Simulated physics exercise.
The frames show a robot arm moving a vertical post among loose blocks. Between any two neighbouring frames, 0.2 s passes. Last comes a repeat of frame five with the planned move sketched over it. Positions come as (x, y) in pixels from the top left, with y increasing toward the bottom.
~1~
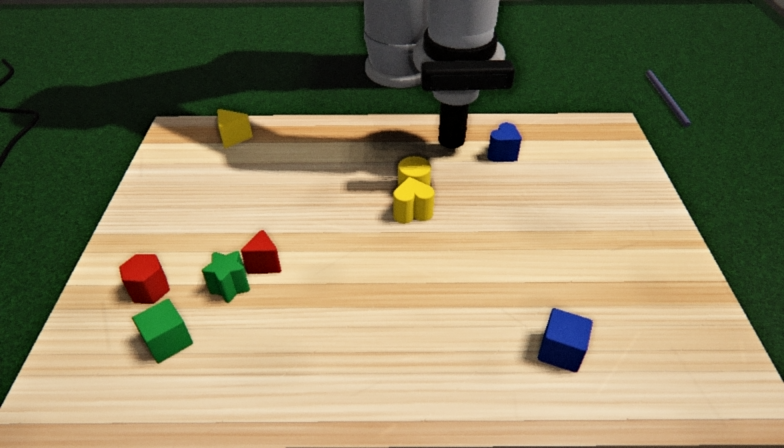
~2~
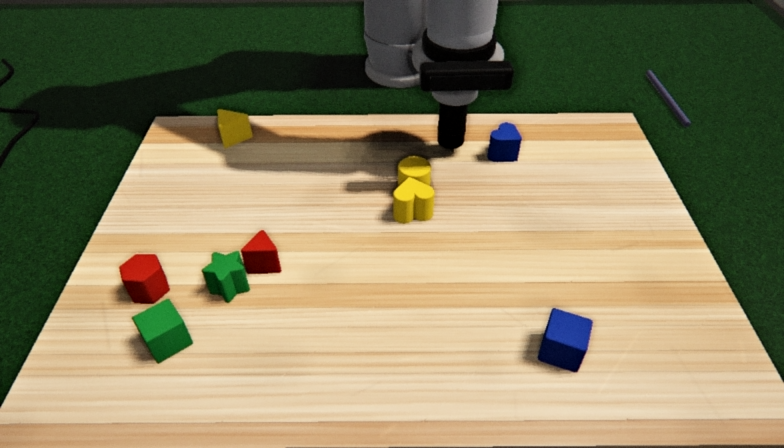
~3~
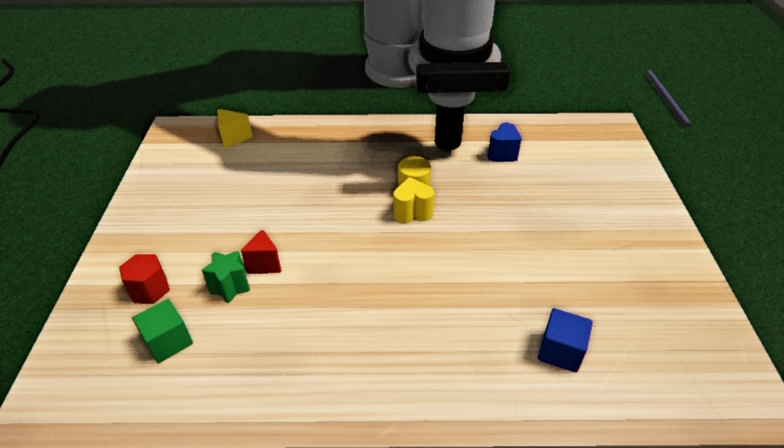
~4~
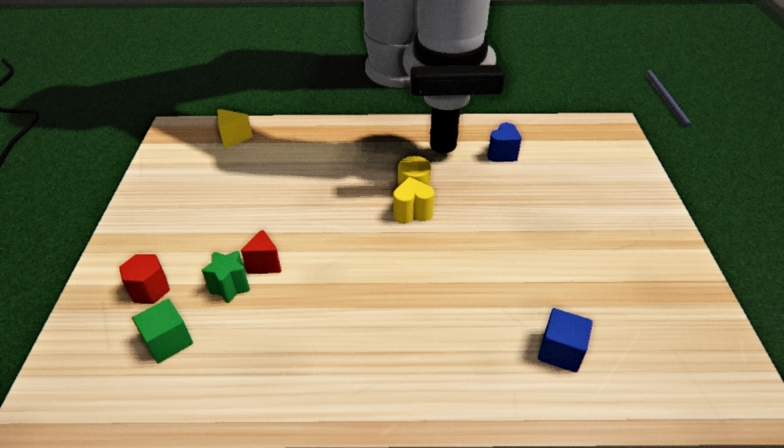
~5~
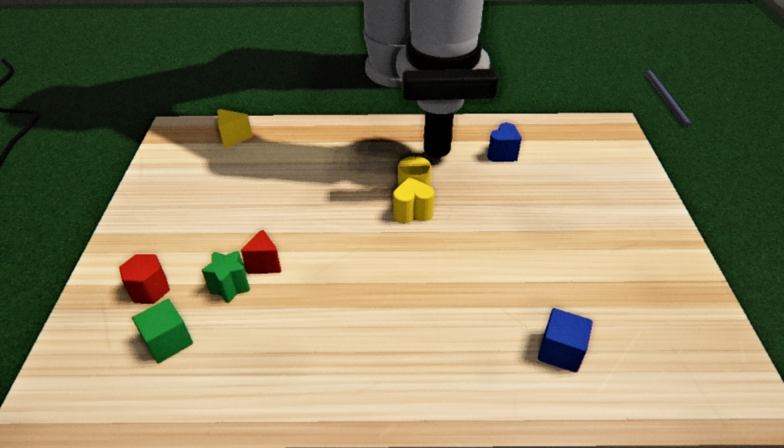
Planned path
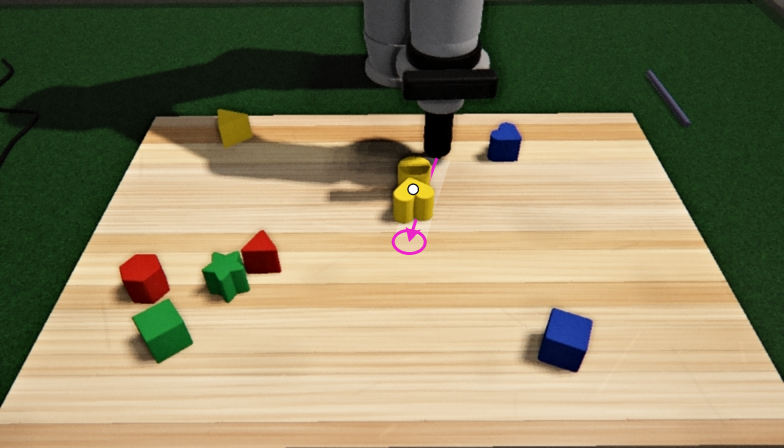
On a wooden board, a robot arm's black post drifting slightly left toward the viewer near yellow blocks, all blocks staying still.
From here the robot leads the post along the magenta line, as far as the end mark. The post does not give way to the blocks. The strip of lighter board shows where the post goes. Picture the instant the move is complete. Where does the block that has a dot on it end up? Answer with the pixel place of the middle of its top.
My prediction: (378, 229).
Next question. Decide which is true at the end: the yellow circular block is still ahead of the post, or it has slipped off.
The post no longer has it in front.
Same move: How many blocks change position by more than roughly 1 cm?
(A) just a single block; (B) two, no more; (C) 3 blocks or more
I choose B.
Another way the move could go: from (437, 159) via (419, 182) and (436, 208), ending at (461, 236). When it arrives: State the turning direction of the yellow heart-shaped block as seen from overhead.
Viewed from overhead, the yellow heart-shaped block winds up turned anticlockwise.
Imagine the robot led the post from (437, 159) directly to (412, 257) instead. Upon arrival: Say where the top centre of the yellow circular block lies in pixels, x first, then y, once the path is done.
Its top face will be centred at roughly (395, 178).
The line goes from (437, 159) to (409, 242); the dot is on the yellow heart-shaped block.
What follows on the original path. One third of the way, post (428, 175); yellow heart-shaped block (409, 194), turned 35° anticlockwise; yellow circular block (405, 173).
Two thirds of the way, post (419, 203); yellow heart-shaped block (399, 209), turned 50° anticlockwise; yellow circular block (387, 183).
At the end, post (409, 233); yellow heart-shaped block (378, 229); yellow circular block (387, 183); blue heart-shaped block unmoved.
